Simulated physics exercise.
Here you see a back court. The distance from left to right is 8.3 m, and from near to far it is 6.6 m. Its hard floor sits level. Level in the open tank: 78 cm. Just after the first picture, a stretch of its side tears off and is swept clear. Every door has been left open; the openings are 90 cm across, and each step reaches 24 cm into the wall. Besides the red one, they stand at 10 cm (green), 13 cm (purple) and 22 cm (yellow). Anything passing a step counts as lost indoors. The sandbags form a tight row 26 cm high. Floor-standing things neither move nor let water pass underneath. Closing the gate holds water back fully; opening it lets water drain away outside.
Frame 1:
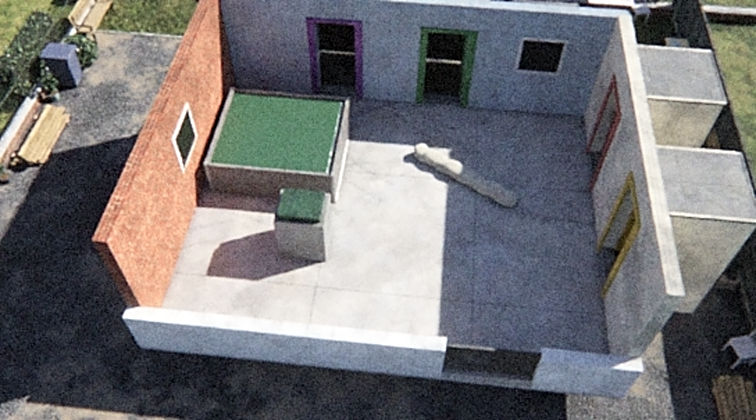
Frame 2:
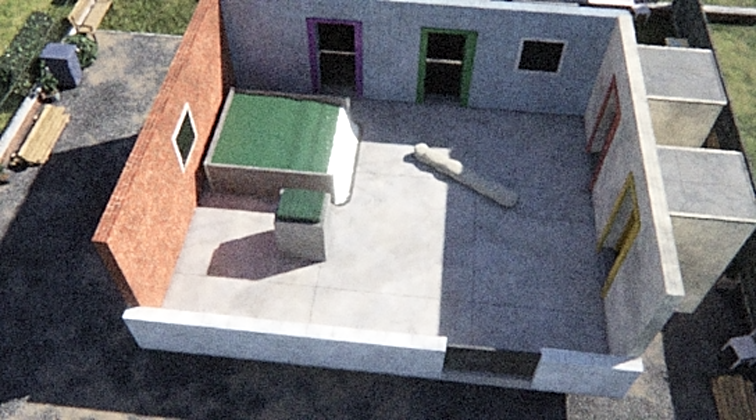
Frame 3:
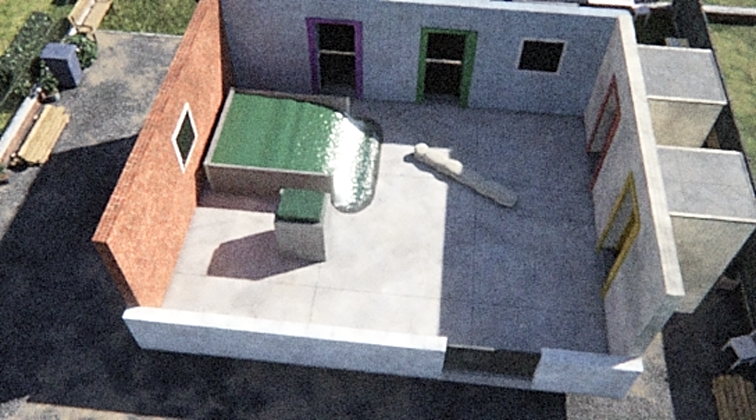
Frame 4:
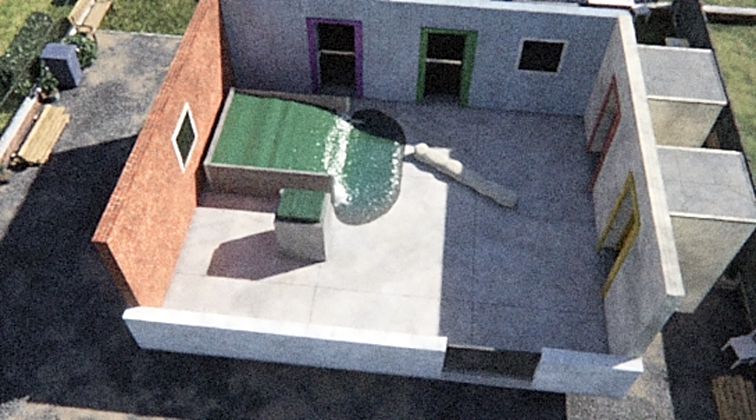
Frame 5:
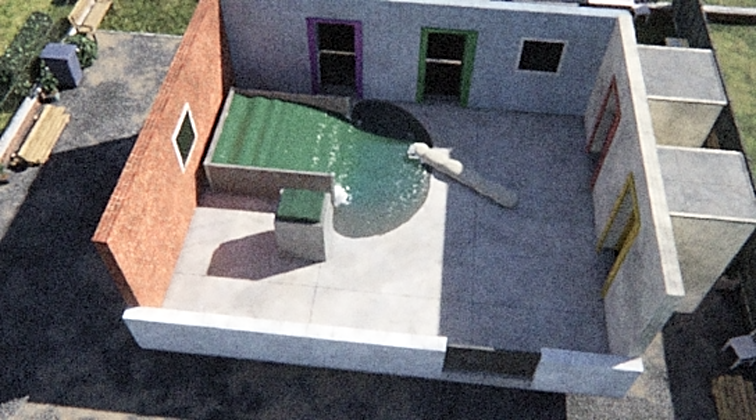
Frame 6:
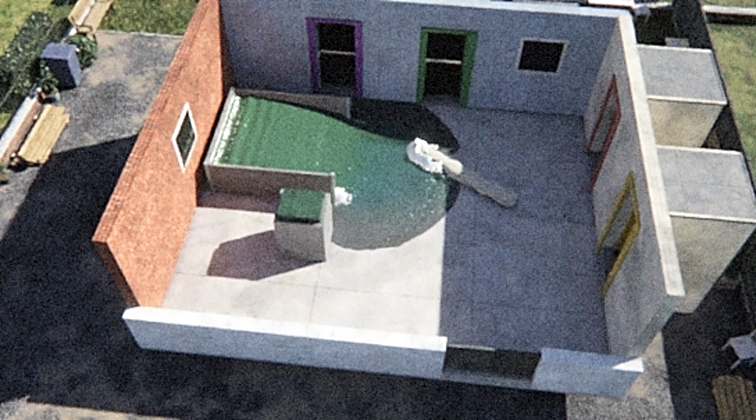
In a walled back court seen from above, green water sits still in an open tank by the orange wall at left. The tank's right side gives way, and water pours through the gap, spreading rightward across the pale floor in a widening, rounded sheet that reaches and splashes around a long, pale object.
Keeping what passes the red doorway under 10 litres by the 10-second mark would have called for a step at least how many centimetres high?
It would have called for about 18 cm.
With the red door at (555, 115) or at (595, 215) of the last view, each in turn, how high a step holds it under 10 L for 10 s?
First place around 25 cm, second around 20 cm.
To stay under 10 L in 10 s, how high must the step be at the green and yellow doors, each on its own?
About 23 cm at green and about 25 cm at yellow.
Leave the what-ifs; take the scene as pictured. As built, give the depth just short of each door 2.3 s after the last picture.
Centimetres: Green = 23, red = 18, purple = 2, yellow = 27.
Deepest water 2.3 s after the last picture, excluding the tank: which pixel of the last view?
Near (612, 377).
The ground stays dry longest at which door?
Answer: Red.
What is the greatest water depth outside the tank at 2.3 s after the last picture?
I'd estimate roughly 60 cm.
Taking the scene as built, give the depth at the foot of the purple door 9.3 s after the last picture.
About 3.5 cm.
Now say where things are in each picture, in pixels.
Still water, 78 cm deep, in the open tank at (280, 132); the red door at (602, 138) is dry, in the first frame.
The gap is at (340, 154), the front 0.3 m out at (345, 200); the back of the open tank holds 78 cm, in the second frame.
The gap is at (340, 155), the front 0.8 m out at (374, 181); the back of the open tank holds 78 cm, in the third frame.
Water pours out at (340, 156) and has run 1.3 m, to (394, 198); about 12 cm deep outside, 78 cm at the back, in the fourth frame.
The front is at (426, 188), 1.9 m from the gap at (340, 156); 5.8 m2 of floor is wet, 76 cm left at the back, in the fifth frame.
Water pours out at (340, 156) and has run 2.5 m, to (454, 195); about 7 cm deep outside, 68 cm at the back; the red door at (602, 138), 5.5 m from the gap, is still 3.0 m from the nearest water, in the sixth frame.
Then, 0.7 s after the last picture water covers 35 % of the floor, deepest (40 cm) near (410, 155); it has not reached the red door.
Then, 2.3 s after the last picture water covers 65 % of the floor, deepest (60 cm) near (612, 377); 18 cm at the red door, 2 litres in over its 12 cm step.
Then, 9.3 s after the last picture water covers 95 % of the floor, deepest (18 cm) near (218, 195); 9 cm at the red door, 44 litres in over its 12 cm step.
At the red door as built, the water peaked near 20 cm, 2.7 s after the last picture.
With a step of 14.5 cm, 25 litres would have come in within the 10 s; with 19.5 cm, 7 litres. So under 10 litres takes about 18 cm.
